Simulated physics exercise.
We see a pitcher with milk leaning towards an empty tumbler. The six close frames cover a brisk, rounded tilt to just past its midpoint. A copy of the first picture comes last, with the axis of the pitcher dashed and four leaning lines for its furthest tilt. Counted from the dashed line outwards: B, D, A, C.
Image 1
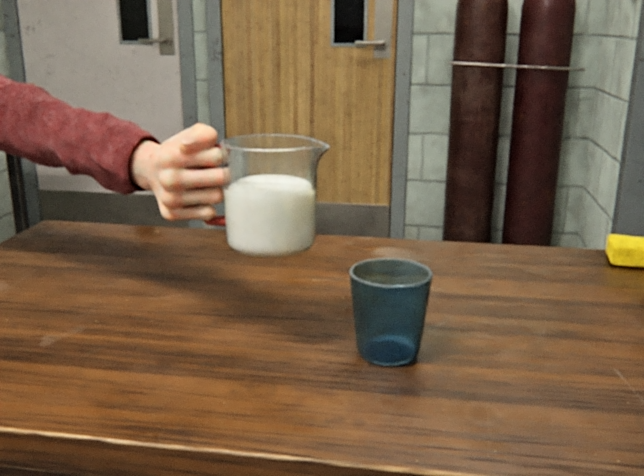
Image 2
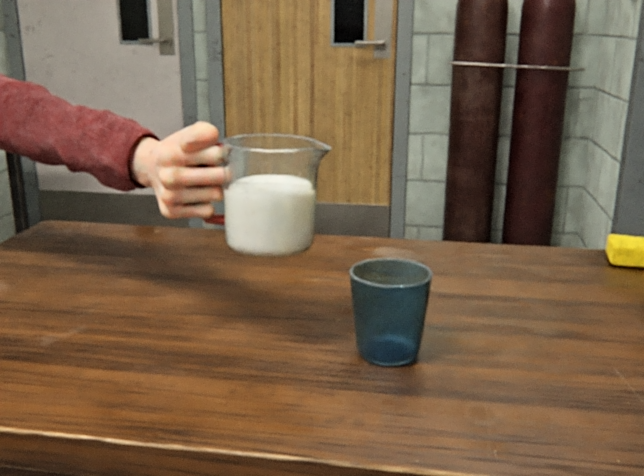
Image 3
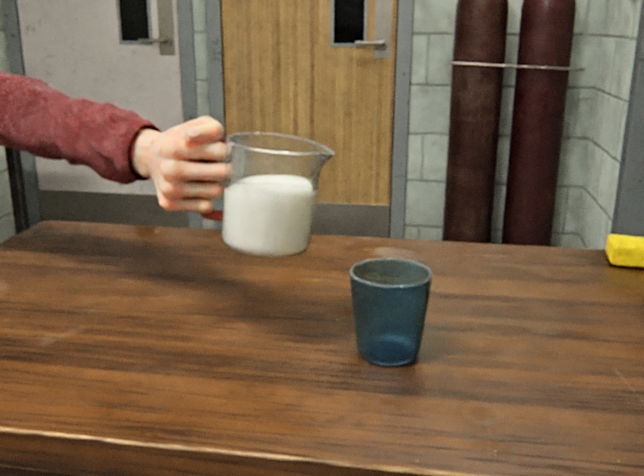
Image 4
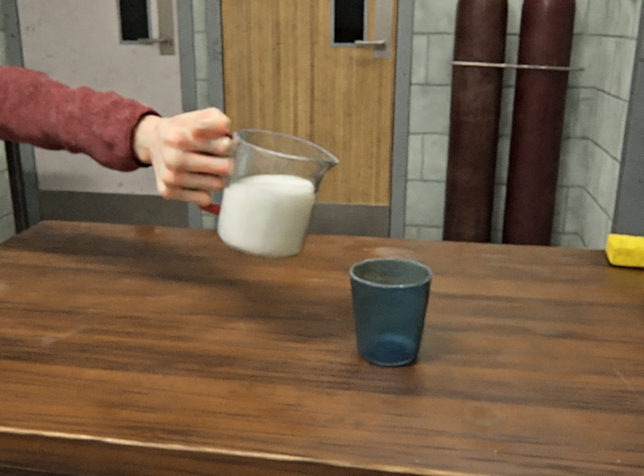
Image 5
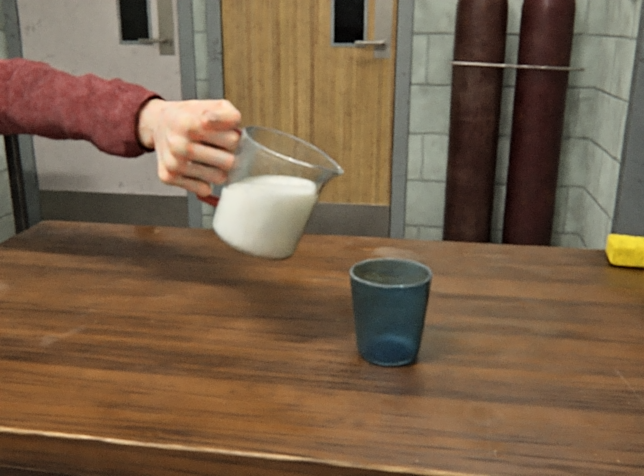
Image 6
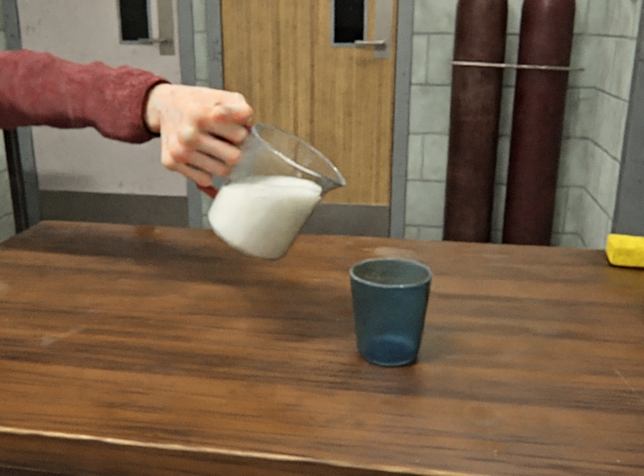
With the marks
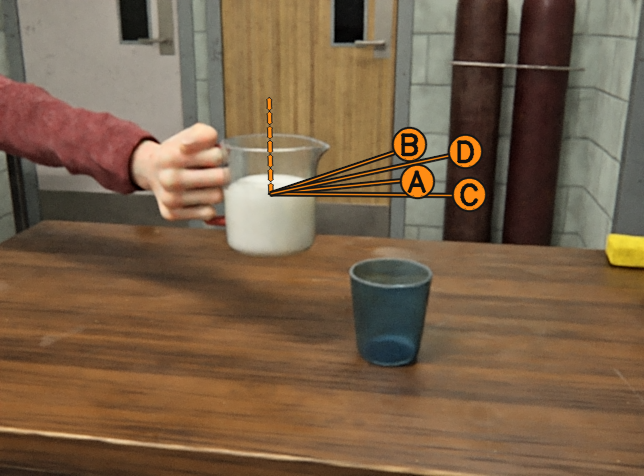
A hand in a red sleeve held a clear pitcher of milk above a wooden table, then gradually tilted it rightward toward an empty blue tumbler, with the milk still inside.
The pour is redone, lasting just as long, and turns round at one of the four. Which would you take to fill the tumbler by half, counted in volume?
The answer is mark B.
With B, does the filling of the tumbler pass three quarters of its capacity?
No.
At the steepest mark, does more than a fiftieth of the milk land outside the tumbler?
Yes, it does.
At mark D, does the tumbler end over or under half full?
Over half.
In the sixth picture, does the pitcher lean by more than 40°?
No, it does not.
On the marked copy, A at (400, 180); B at (393, 152); C at (452, 195); D at (448, 155).
With A, the tumbler ends with about 72 % of what it can hold; 6 % of the milk is spilt.
With B, the tumbler ends with about 50 % of what it can hold.
With C, the tumbler ends with about 62 % of what it can hold; 25 % of the milk is spilt.
With D, the tumbler ends with about 65 % of what it can hold.
